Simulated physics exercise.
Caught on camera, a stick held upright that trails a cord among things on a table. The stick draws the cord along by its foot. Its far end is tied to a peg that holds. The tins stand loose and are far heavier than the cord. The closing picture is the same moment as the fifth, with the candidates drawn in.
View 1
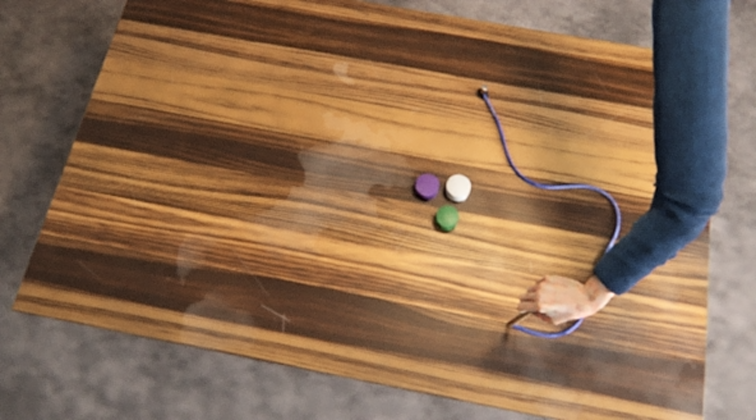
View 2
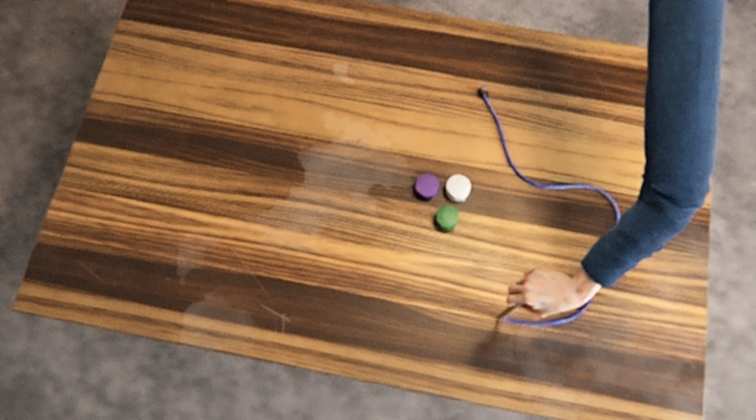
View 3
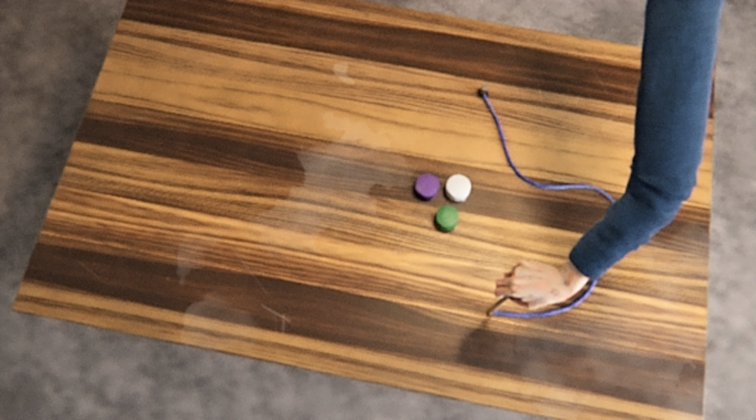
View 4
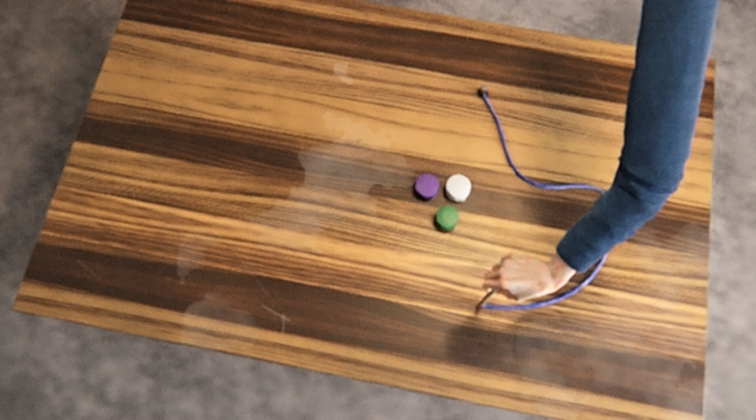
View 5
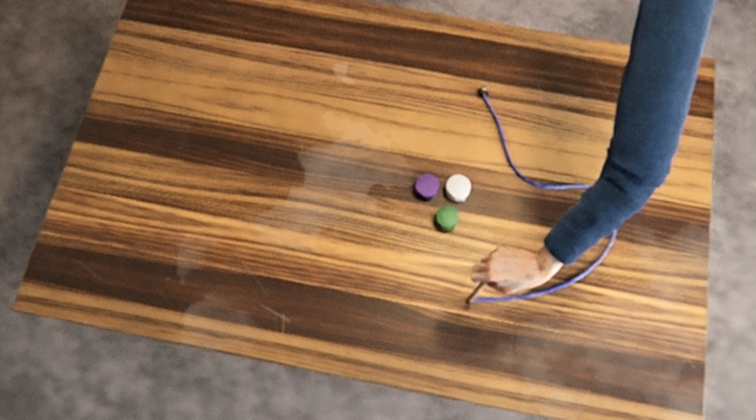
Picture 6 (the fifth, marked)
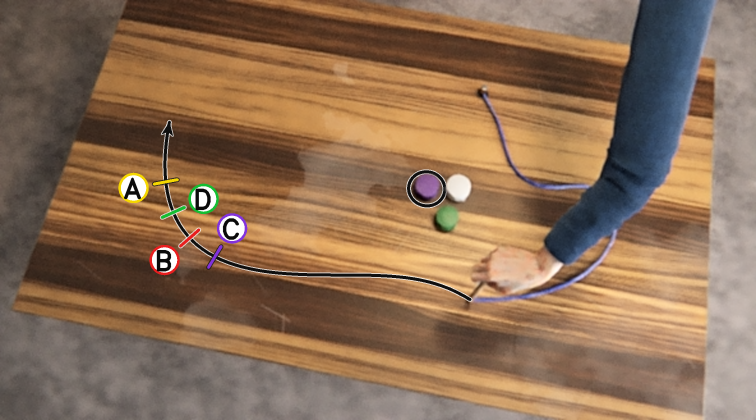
The footage shows a hand holding a small upright stick on a striped wooden table, drawing the lower end of a blue-purple cord leftward and slightly upward, while purple, white and green tins stay still nearby.
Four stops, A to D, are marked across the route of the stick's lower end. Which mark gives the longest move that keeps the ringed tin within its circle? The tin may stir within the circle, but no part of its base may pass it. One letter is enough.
It can go as far as B.
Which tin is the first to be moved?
The green tin.
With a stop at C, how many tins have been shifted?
The count is none.
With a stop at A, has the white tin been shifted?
By then, yes.
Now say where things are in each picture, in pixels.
In the first frame, white tin (458, 188); peg (484, 91); green tin (447, 218).
In the second frame, green tin (447, 218); purple tin (427, 187).
In the third frame, white tin (458, 188); peg (484, 91).
In the fourth frame, green tin (447, 218); purple tin (427, 187).
In the fifth frame, white tin (458, 188); peg (484, 91); green tin (447, 218).
On the copy, A at (166, 182); B at (190, 238); C at (215, 257); D at (173, 212); the ring at (427, 189); the route from (470, 300) via (256, 270) to (169, 122).
On B. First, foot of the stick (370, 276); purple tin (427, 187).
Then, foot of the stick (266, 272); purple tin (427, 187).
Finally, foot of the stick (190, 238); green tin (436, 206); purple tin (426, 186); the purple tin is still in its ring.
By contrast, A drags the ringed tin to (414, 167); C is safe but short; D drags the ringed tin to (419, 176).
